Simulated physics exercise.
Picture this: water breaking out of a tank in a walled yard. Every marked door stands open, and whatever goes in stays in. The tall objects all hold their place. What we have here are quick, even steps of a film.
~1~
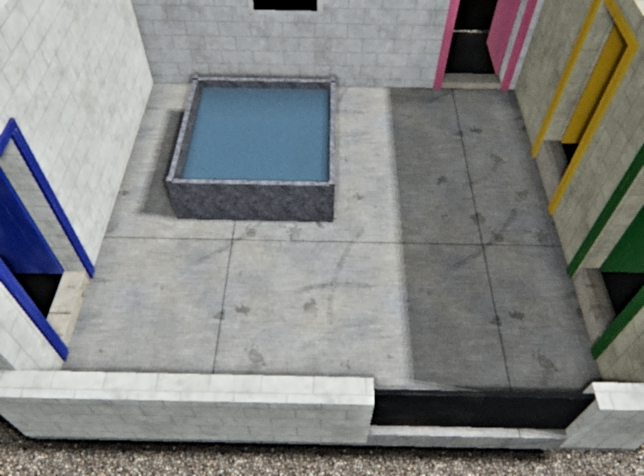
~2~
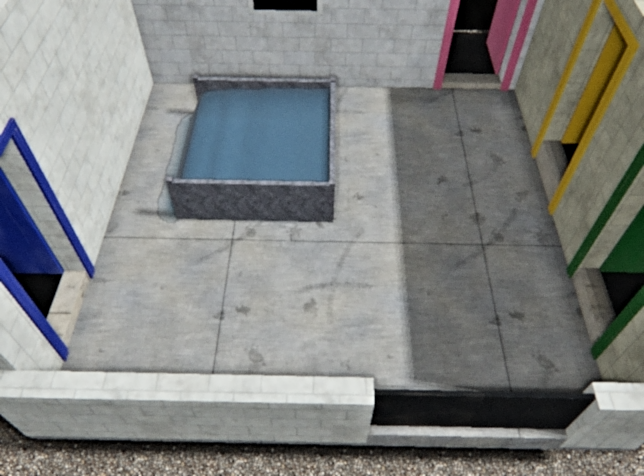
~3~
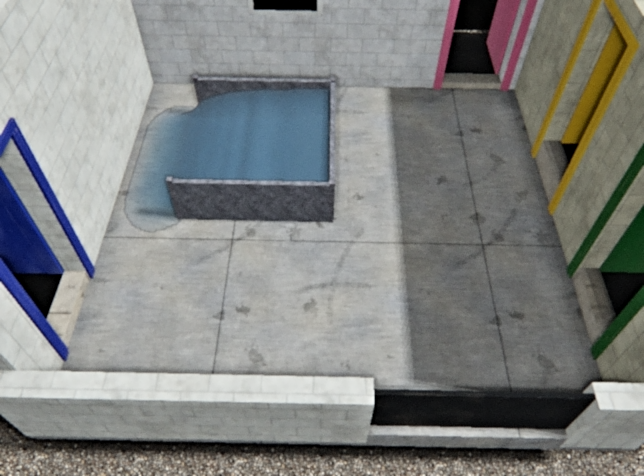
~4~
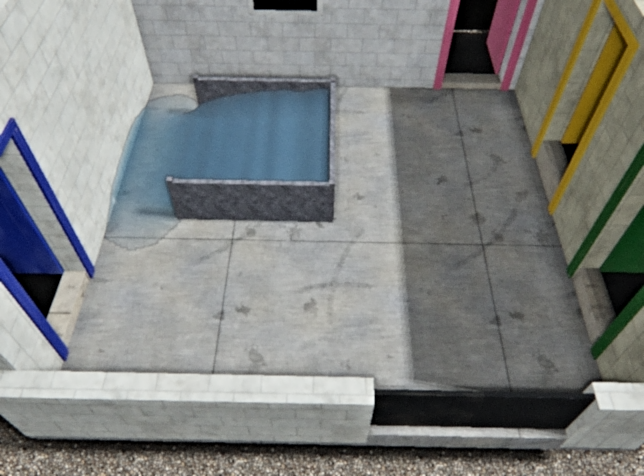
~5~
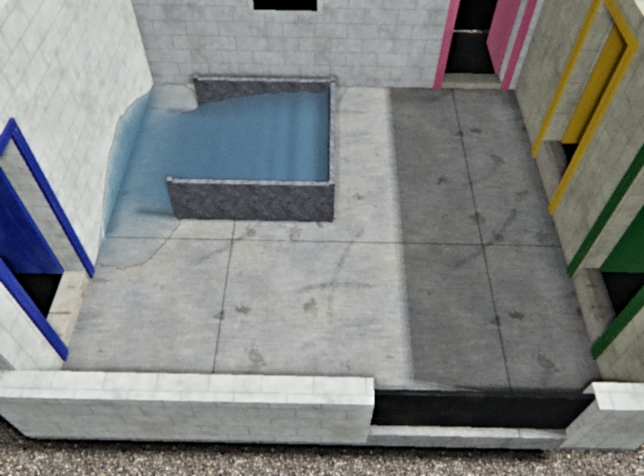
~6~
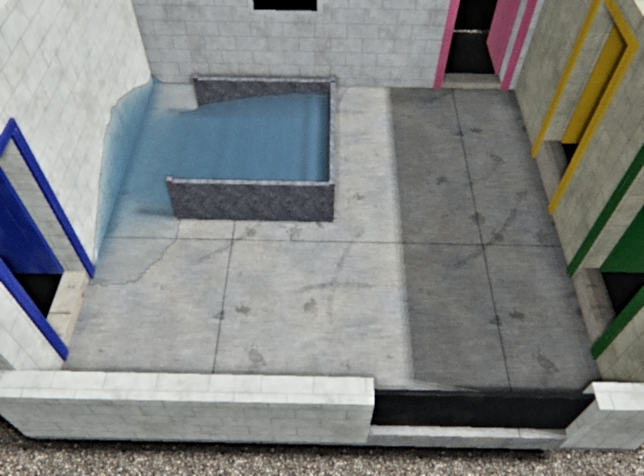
The footage shows a stone tank of blue water in a walled yard with coloured doorways; its left side opens, and water pours out leftward, reaches the pale wall and spreads along its base toward the blue doorway.
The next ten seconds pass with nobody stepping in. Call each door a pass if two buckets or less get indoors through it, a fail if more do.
Pink door: Pass, green door: Pass, blue door: Pass, yellow door: Pass.
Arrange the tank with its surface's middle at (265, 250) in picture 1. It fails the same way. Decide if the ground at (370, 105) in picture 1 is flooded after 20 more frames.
Looks like it's drenched by then.
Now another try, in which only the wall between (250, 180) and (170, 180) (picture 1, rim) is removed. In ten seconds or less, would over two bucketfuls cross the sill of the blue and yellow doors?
Taking them in turn, blue ends up above and yellow ends up below.
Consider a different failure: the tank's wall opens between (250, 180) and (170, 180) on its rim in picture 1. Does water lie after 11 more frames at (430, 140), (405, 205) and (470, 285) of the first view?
Untouched, untouched, untouched.
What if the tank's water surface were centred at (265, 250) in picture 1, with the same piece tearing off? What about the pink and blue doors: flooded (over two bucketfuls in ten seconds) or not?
Lab note - pink door: Below the mark; blue door: Above the mark.
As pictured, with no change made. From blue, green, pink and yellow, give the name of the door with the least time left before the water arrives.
It's the blue one.
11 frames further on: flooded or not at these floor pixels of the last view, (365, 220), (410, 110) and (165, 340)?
First spared, then spared, then swamped.
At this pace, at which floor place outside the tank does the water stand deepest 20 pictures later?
Somewhere close to (511, 97).
A moment on, water covers 20 % of the floor; the pink door not reached, the green door not reached, the blue door wet at the sill, nothing in, the yellow door not reached.
Next, water covers 35 % of the floor; the pink door not reached, the green door not reached, the blue door wet at the sill, nothing in, the yellow door not reached.
Then, water covers 60 % of the floor; the pink door wet at the sill, nothing in, the green door not reached, the blue door wet at the sill, nothing in, the yellow door not reached.
Later, water covers 85 % of the floor; the pink door under two buckets in, the green door wet at the sill, nothing in, the blue door wet at the sill, nothing in, the yellow door wet at the sill, nothing in.
In the end, water covers 95 % of the floor; the pink door under two buckets in, the green door wet at the sill, nothing in, the blue door wet at the sill, nothing in, the yellow door wet at the sill, nothing in.
